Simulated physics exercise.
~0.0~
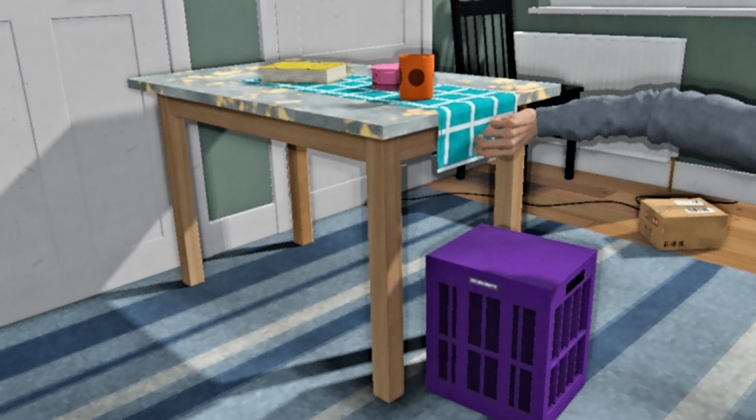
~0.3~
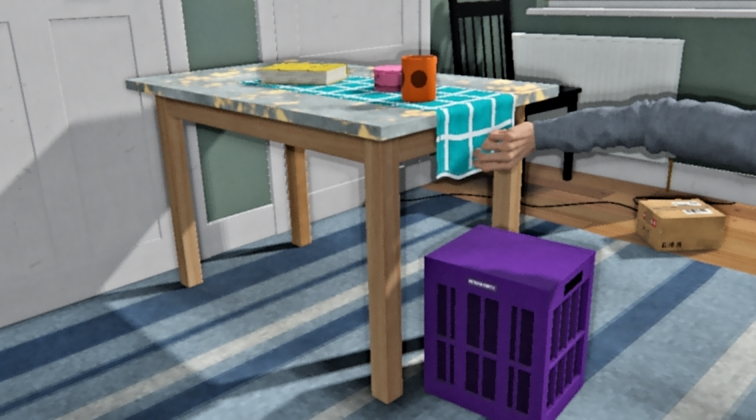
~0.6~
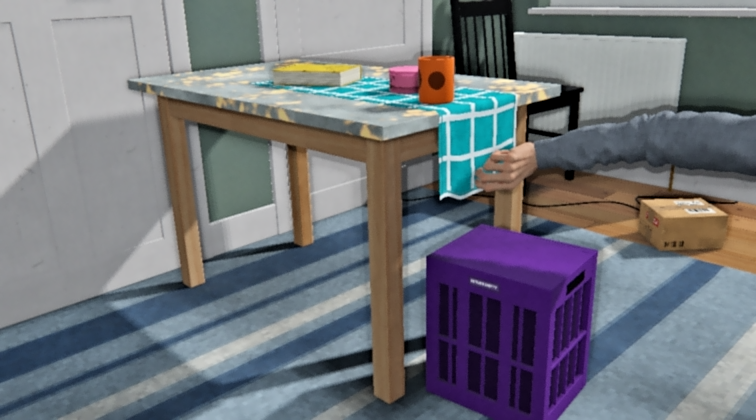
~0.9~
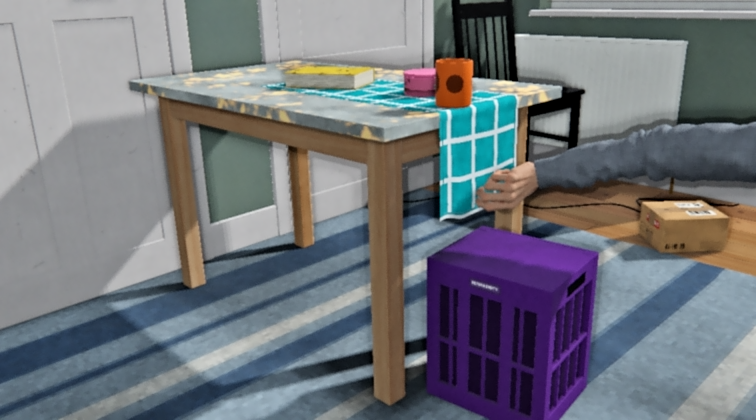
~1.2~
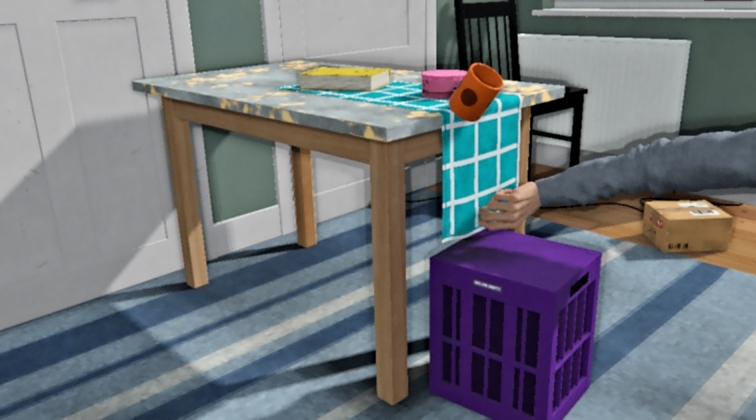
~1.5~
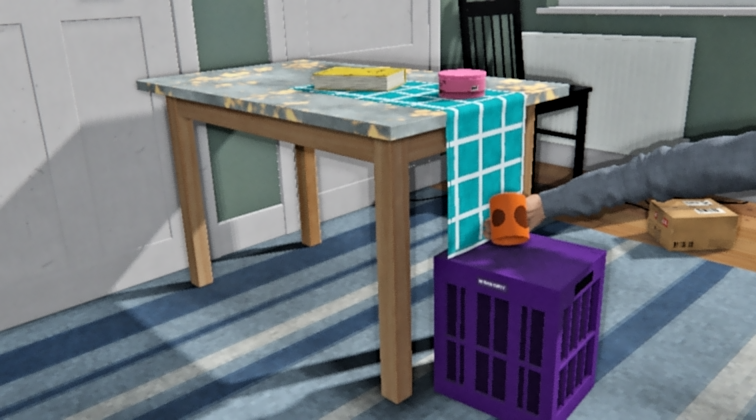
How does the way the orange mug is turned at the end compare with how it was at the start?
At the start the orange mug stood upright on the table, but at the end it was upside down, just above the purple crate.
